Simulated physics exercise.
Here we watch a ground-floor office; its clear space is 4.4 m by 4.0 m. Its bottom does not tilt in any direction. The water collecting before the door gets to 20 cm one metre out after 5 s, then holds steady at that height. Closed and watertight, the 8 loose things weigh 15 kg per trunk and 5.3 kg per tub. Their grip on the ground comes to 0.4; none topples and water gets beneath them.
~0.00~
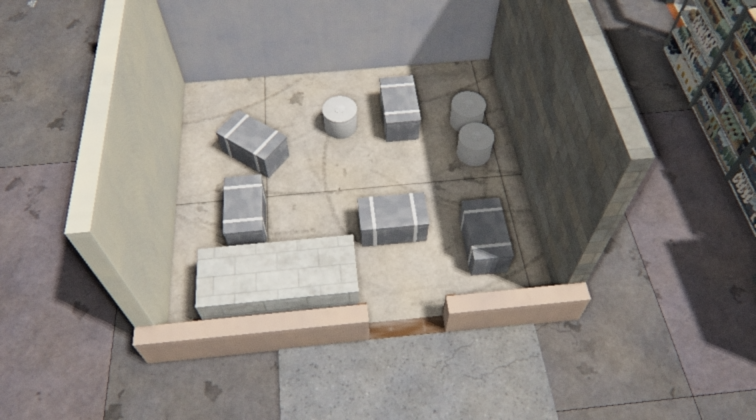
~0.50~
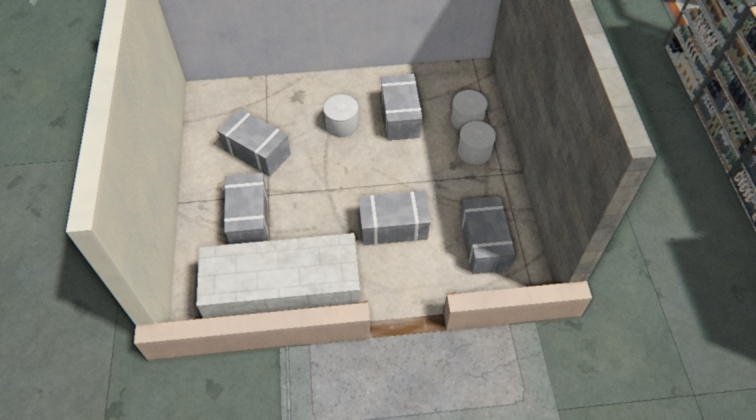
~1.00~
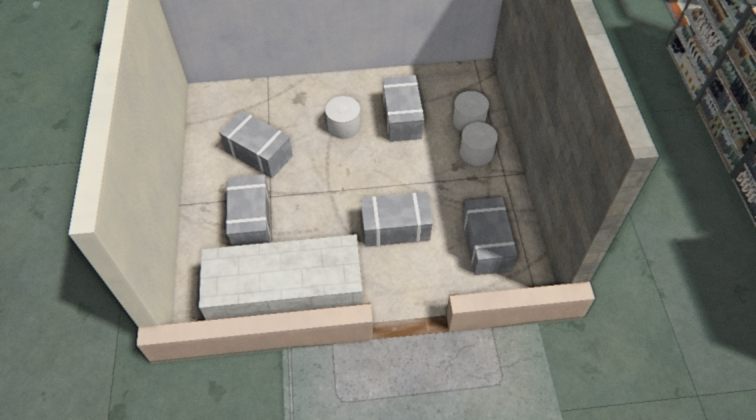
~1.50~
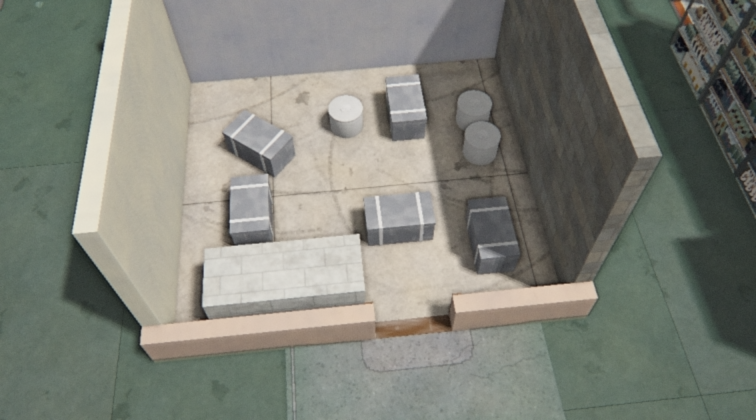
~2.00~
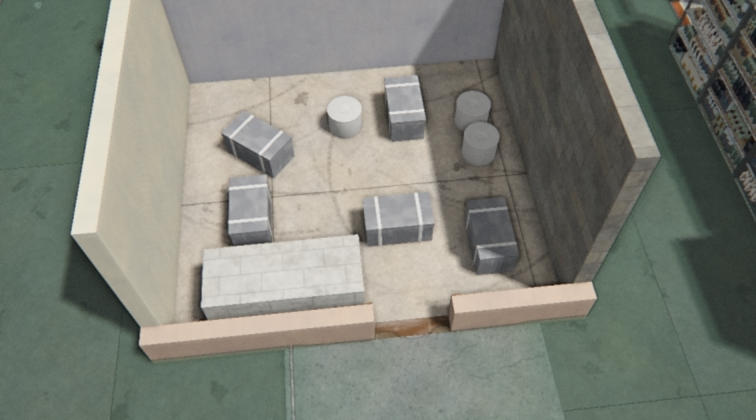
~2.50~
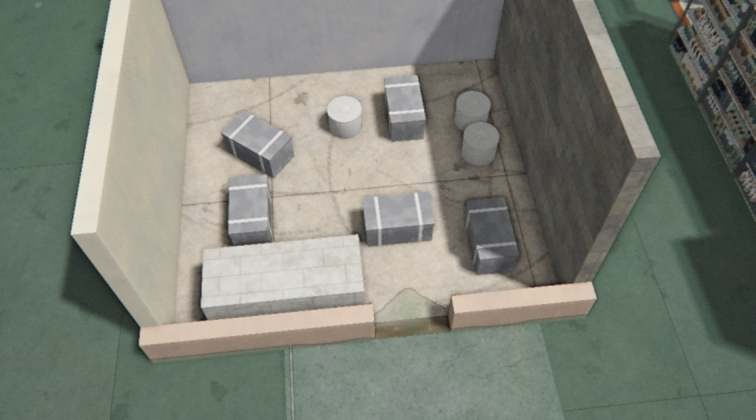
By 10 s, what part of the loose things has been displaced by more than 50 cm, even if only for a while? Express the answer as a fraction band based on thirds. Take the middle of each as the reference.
The band is one third to two thirds.
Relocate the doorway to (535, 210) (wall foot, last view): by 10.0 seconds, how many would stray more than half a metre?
So the tally would be 4.
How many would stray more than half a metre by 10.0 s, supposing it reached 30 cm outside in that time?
Under that setup the answer is 6.
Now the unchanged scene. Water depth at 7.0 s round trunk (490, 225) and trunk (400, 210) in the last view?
Depths: Near 2 cm, then near 8 cm.
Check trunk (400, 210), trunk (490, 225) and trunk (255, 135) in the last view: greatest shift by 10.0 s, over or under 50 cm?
Beyond, within, within.
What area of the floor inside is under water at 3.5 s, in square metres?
Roughly 1.0 m2.
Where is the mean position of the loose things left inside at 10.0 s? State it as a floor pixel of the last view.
I'd put it around (367, 133).
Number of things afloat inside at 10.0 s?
Count: 6.
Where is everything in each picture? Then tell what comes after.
The first picture shows a trunk at (251, 134) rests on the ground; a trunk at (243, 203) rests on the ground; 0.0 m2 under water; 0 of 8 have shifted.
The second picture shows a trunk at (252, 133), on the bottom; a trunk at (244, 202), on the bottom; 0.0 m2 under water; 0 of 8 have shifted.
The third picture shows a trunk at (254, 135) rests on the ground; a trunk at (246, 203), on the bottom; water covers 0.0 m2; 0 of 8 have shifted.
The fourth picture shows a trunk at (257, 134), on the bottom; a trunk at (249, 203), on the bottom; water covers 0.0 m2; 0 of 8 have shifted.
The fifth picture shows a trunk at (256, 135) rests on the ground; a trunk at (248, 203), on the bottom; water covers 0.0 m2; 0 of 8 have shifted.
The sixth picture shows a trunk at (256, 135) rests on the ground; a trunk at (248, 203) rests on the ground; 0.2 m2 under water; 0 of 8 have shifted.
After 3.5 s 0 of 8 are over 50 cm from their spots; 0 afloat.
After 4.5 s 0 of 8 are over 50 cm from their spots; 0 afloat.
After 7.0 s 1 of 8 are over 50 cm from their spots; 2 afloat.
After 10.0 s 5 of 8 are over 50 cm from their spots, and 5 have been at some point; 6 afloat.
